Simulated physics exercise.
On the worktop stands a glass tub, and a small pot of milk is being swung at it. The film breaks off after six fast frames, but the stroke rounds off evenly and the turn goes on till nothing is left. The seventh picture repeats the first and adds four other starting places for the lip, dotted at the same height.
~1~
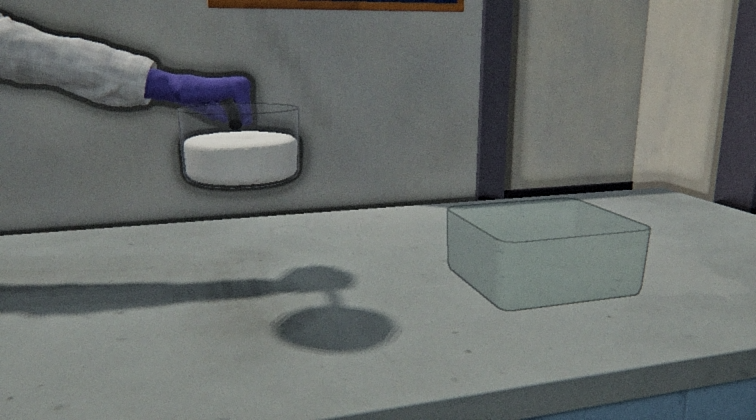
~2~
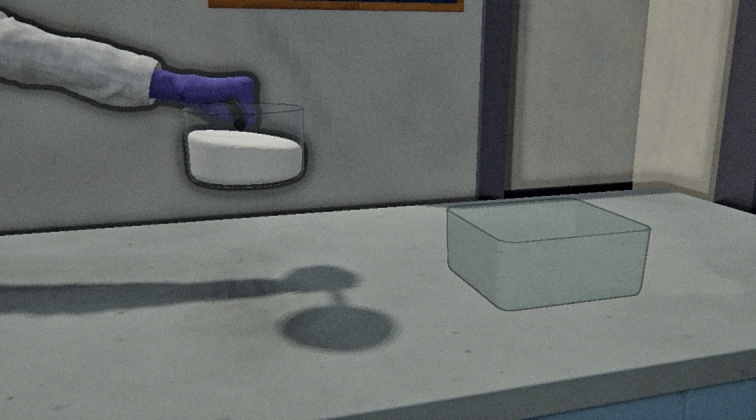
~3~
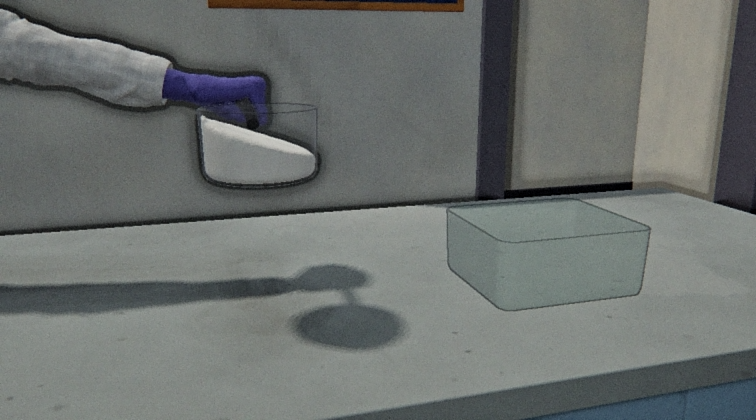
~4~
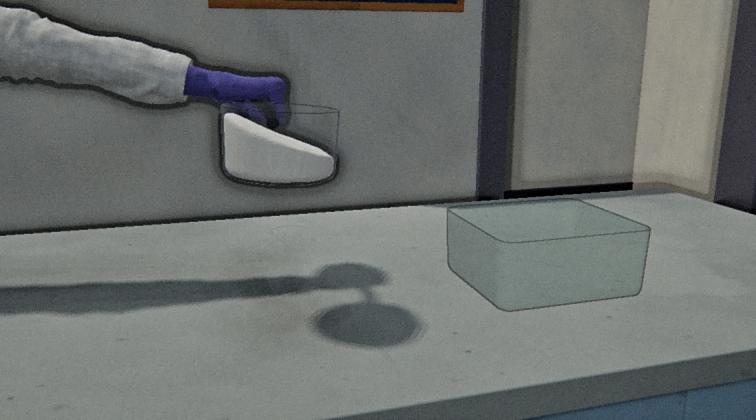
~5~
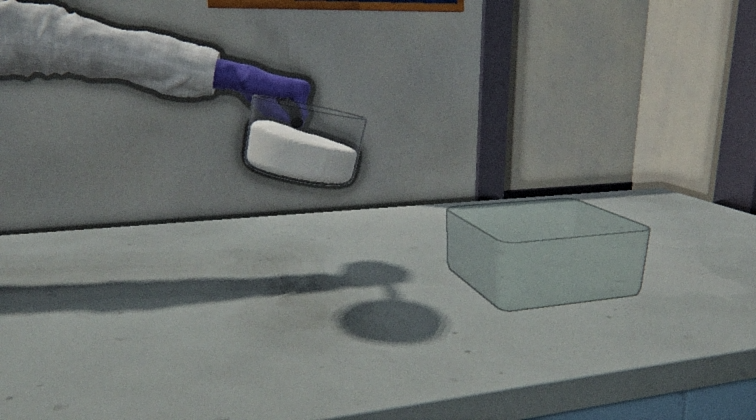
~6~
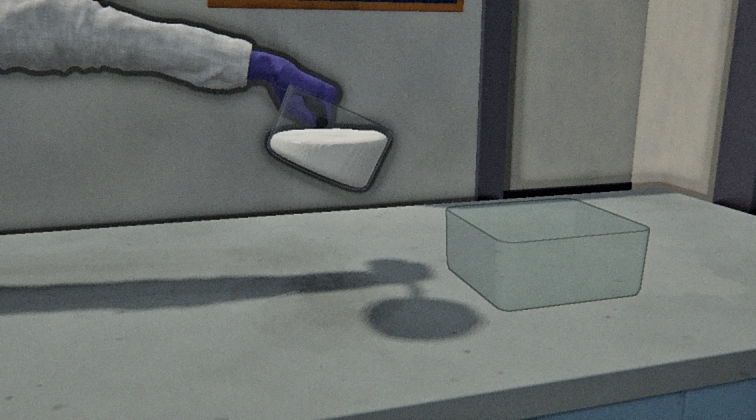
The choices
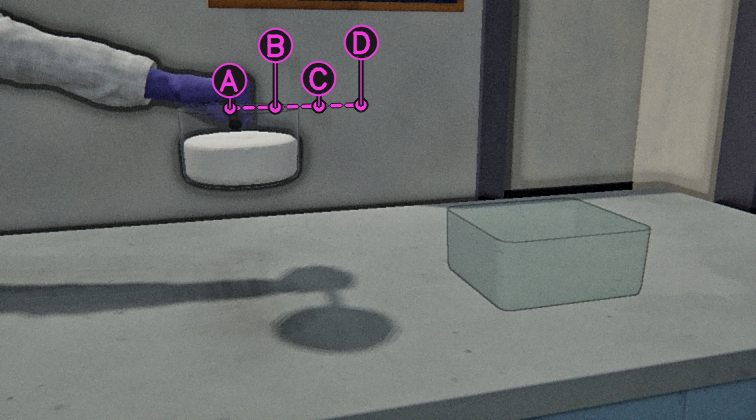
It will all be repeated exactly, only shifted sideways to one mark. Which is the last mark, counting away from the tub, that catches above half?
The limit is C.
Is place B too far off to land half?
Yes, that goes wrong.
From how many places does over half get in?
Two.
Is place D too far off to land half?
No, not at all.
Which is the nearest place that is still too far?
B it is.
On the marked copy, A at (229, 108); B at (275, 107); C at (318, 106); D at (361, 104).
If A is chosen, about 0 % lands in the tub, 99 % falls short.
If B is chosen, about 28 % lands in the tub, 68 % falls short and 4 % goes beside or beyond.
If C is chosen, about 65 % lands in the tub, 30 % falls short and 5 % goes beside or beyond.
If D is chosen, about 86 % lands in the tub, 4 % falls short and 9 % goes beside or beyond.
